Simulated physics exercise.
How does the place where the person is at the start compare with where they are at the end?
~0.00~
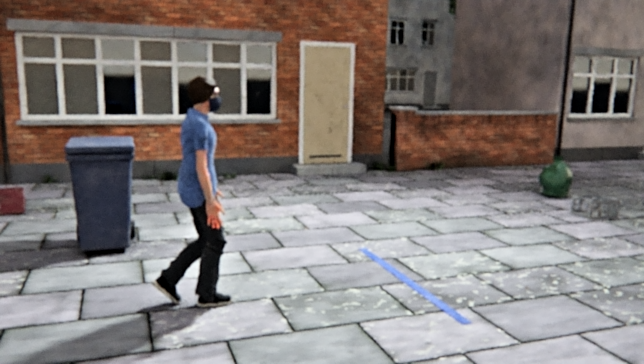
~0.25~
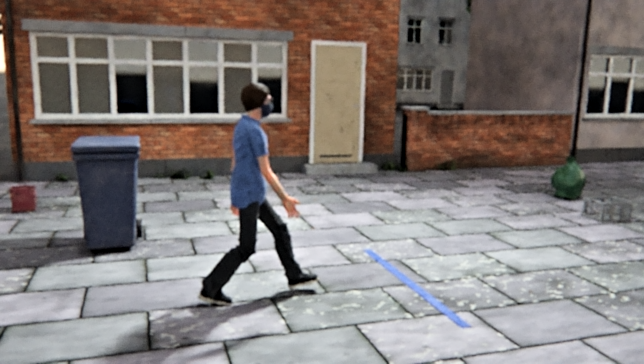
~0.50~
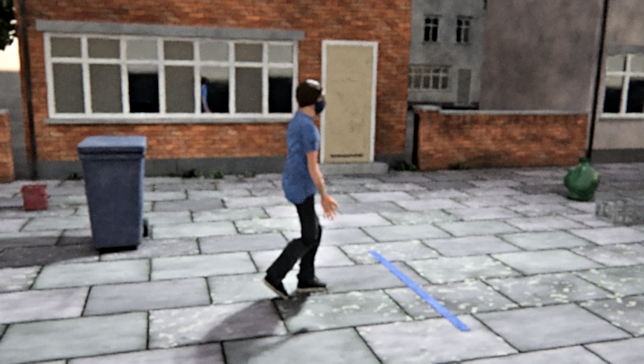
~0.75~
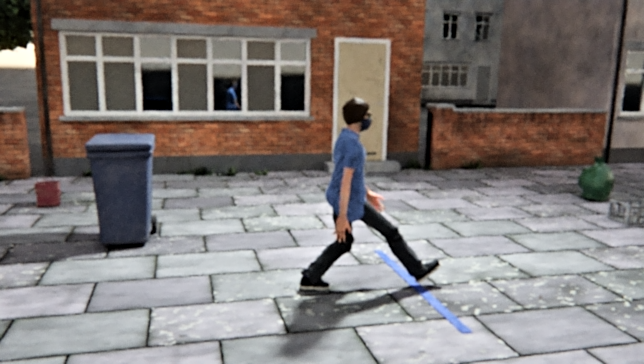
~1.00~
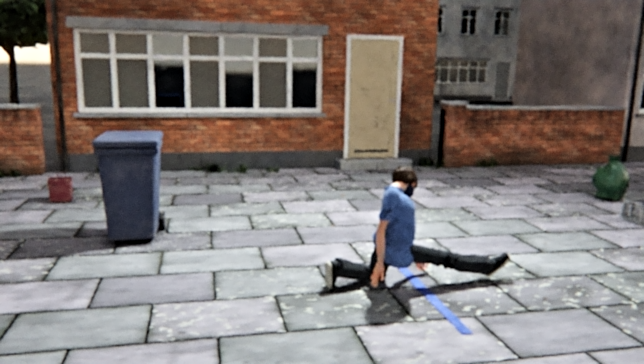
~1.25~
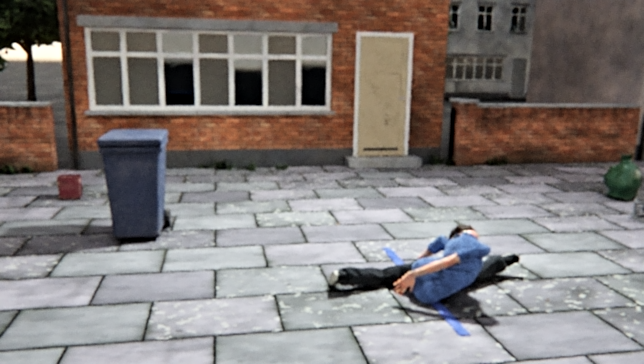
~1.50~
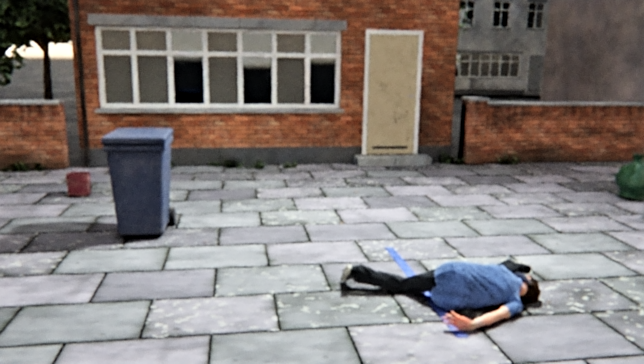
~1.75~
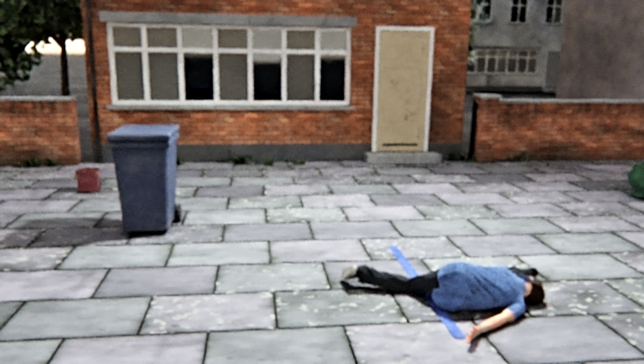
At the start the person is on the left side of the view, near the bin and short of the blue strip. At the end they are farther right and lower in the view, lying on the paving with their chest and head past the strip.
